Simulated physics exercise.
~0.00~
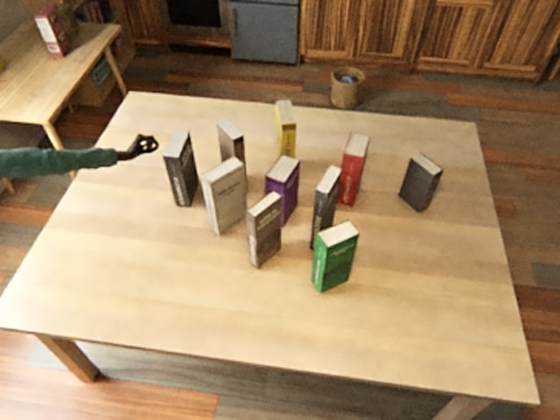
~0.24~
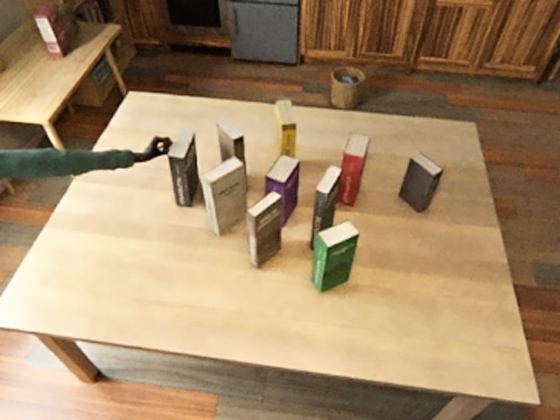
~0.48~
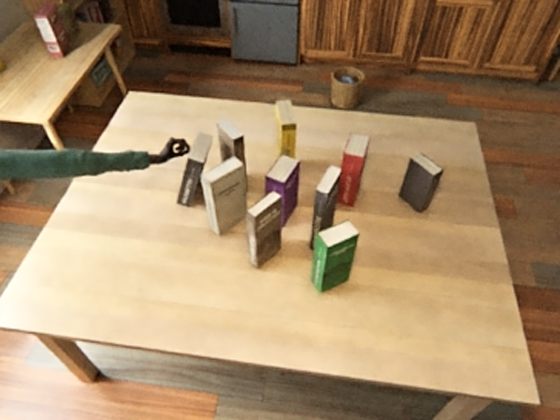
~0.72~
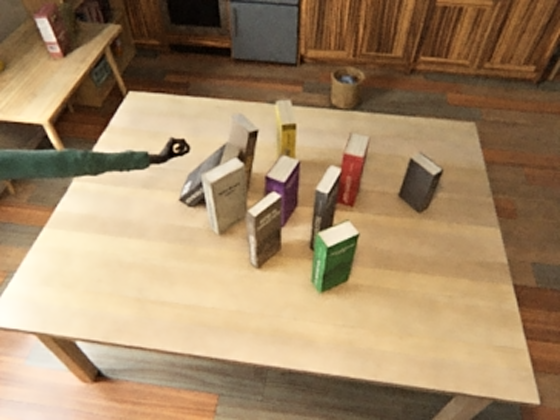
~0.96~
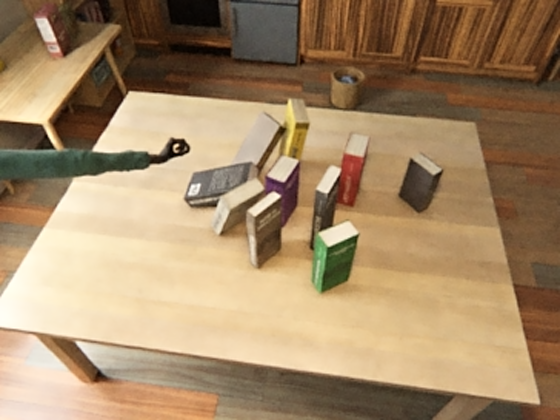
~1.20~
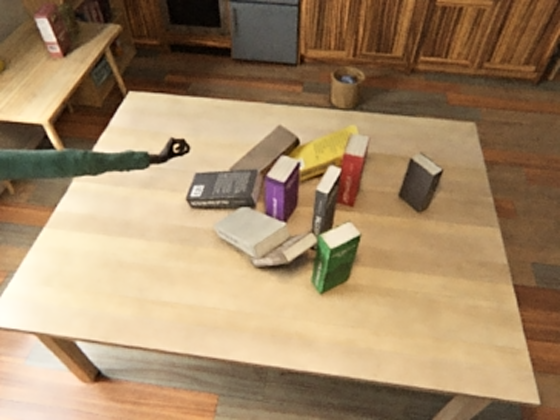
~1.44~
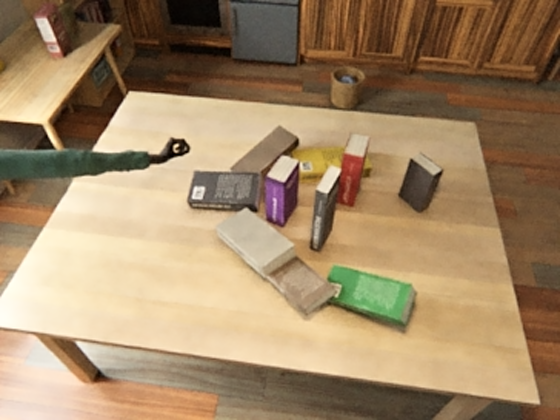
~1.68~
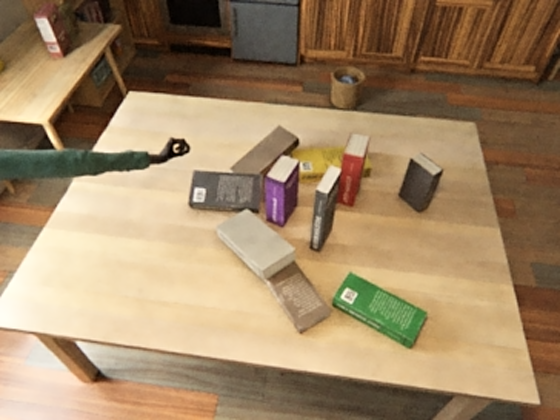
A chain of thick books toppled across a wooden table after a dark hand in a green sleeve pushed over the leftmost one, with the yellow book falling and then the green one, while the purple, red and two dark books stayed standing.
